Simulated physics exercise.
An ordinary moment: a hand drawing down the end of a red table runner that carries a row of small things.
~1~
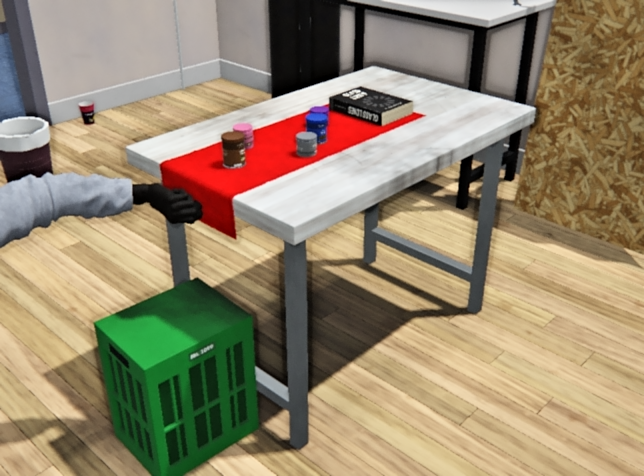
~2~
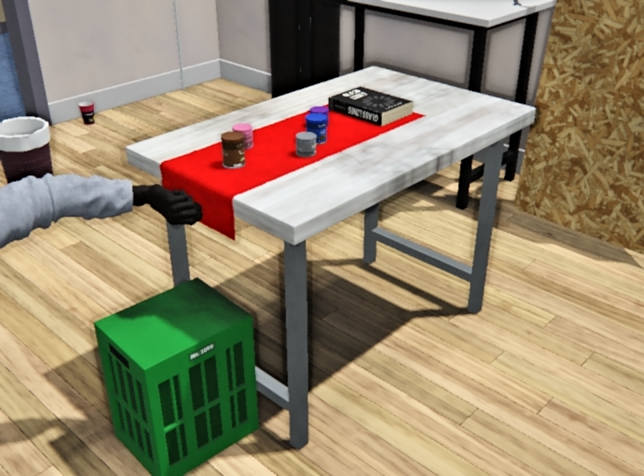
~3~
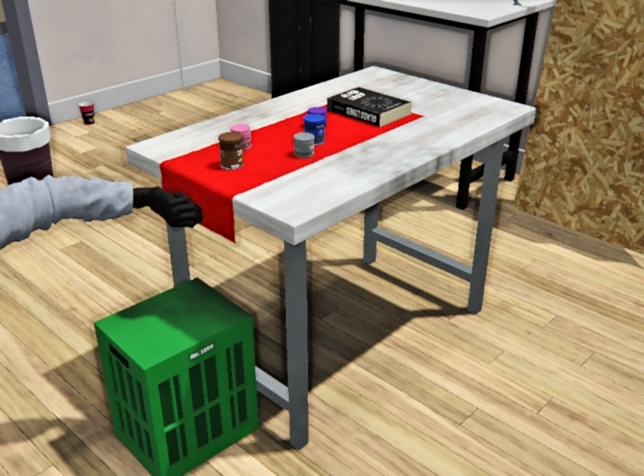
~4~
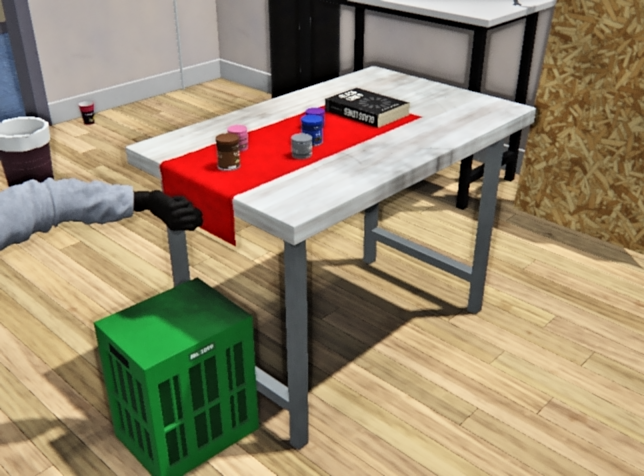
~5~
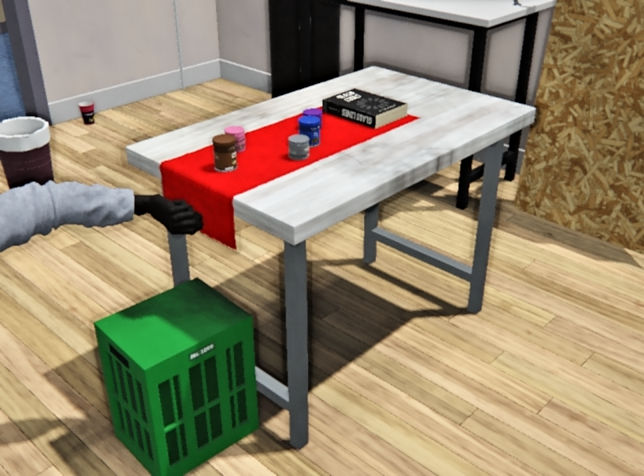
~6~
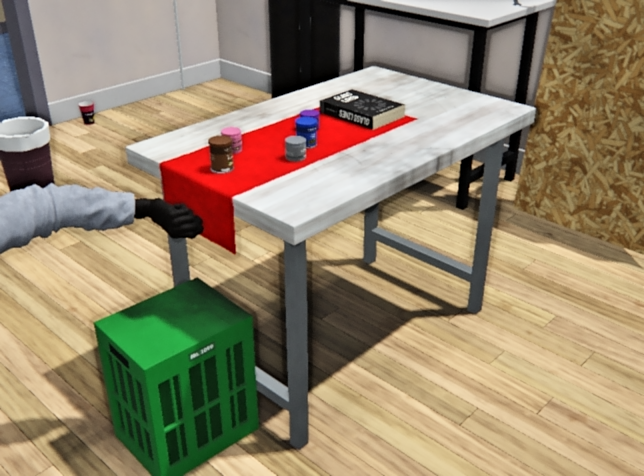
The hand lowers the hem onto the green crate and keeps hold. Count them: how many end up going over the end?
The count is two.
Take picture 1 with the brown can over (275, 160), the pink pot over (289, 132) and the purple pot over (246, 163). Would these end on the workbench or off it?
Brown can gone, pink pot stays, purple pot gone.
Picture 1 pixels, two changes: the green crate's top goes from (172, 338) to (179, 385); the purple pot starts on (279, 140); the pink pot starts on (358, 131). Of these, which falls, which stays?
As for the purple pot, it leaves the top; as for the pink pot, it stays in place.
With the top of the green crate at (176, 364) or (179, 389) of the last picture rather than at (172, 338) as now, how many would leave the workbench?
3 and 4.
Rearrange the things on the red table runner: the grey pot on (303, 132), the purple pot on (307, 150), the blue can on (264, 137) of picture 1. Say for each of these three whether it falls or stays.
First the grey pot: It is still up there. Next the purple pot: It is still up there. Last the blue can: It is still up there.
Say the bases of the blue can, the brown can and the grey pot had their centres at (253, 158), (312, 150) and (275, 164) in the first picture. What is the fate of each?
Blue can - leaves the top, brown can - stays aboard, grey pot - leaves the top.
Soon after, hem near (202, 280); brown can gone.
After that, hem on the crate; brown can and pink pot gone.
In the end, hem on the crate; brown can and pink pot gone. It carries off two.
